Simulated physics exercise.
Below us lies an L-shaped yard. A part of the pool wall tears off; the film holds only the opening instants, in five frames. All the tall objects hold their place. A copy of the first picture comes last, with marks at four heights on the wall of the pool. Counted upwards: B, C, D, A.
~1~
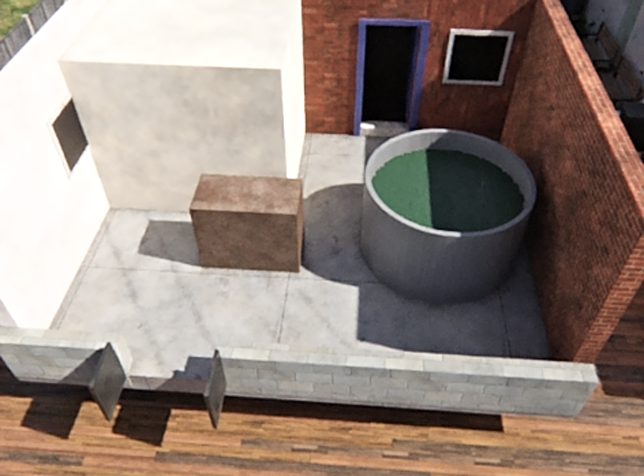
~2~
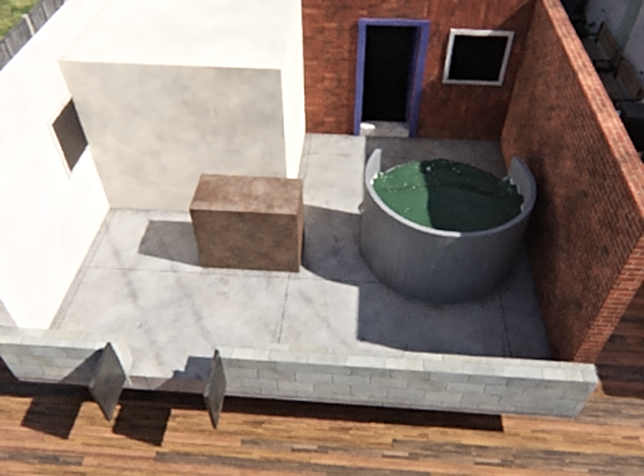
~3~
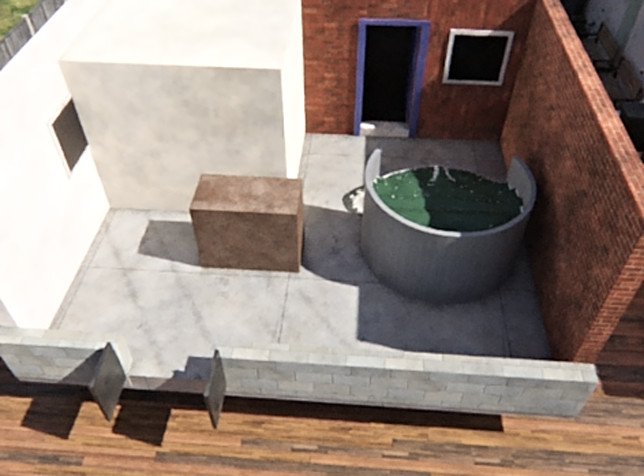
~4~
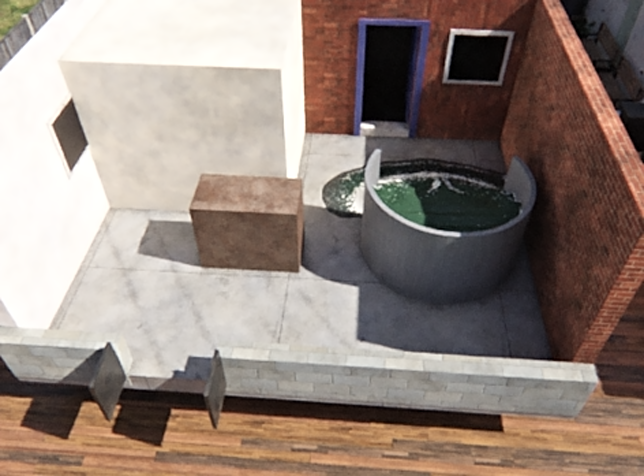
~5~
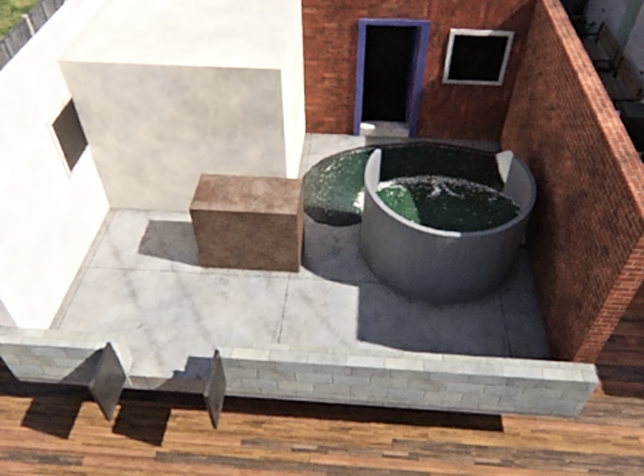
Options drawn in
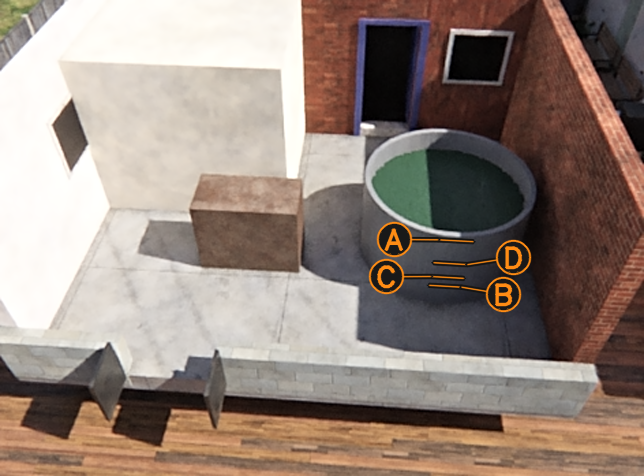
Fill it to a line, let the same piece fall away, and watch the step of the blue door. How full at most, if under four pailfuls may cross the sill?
Use mark B.
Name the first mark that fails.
C it is.
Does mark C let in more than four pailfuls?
Yes.
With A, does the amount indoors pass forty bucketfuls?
Yes, clearly.
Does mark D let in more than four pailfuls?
Yes, that goes wrong.
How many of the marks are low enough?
One of the four.
On the marked copy, A at (455, 240); B at (445, 286); C at (447, 277); D at (450, 263); from the bottom up B, C, D, A.
Choosing A, dozens of bucketfuls pour in.
Choosing B, a bucket or two gets in.
Choosing C, about 9 bucketfuls get in.
Choosing D, dozens of bucketfuls pour in.
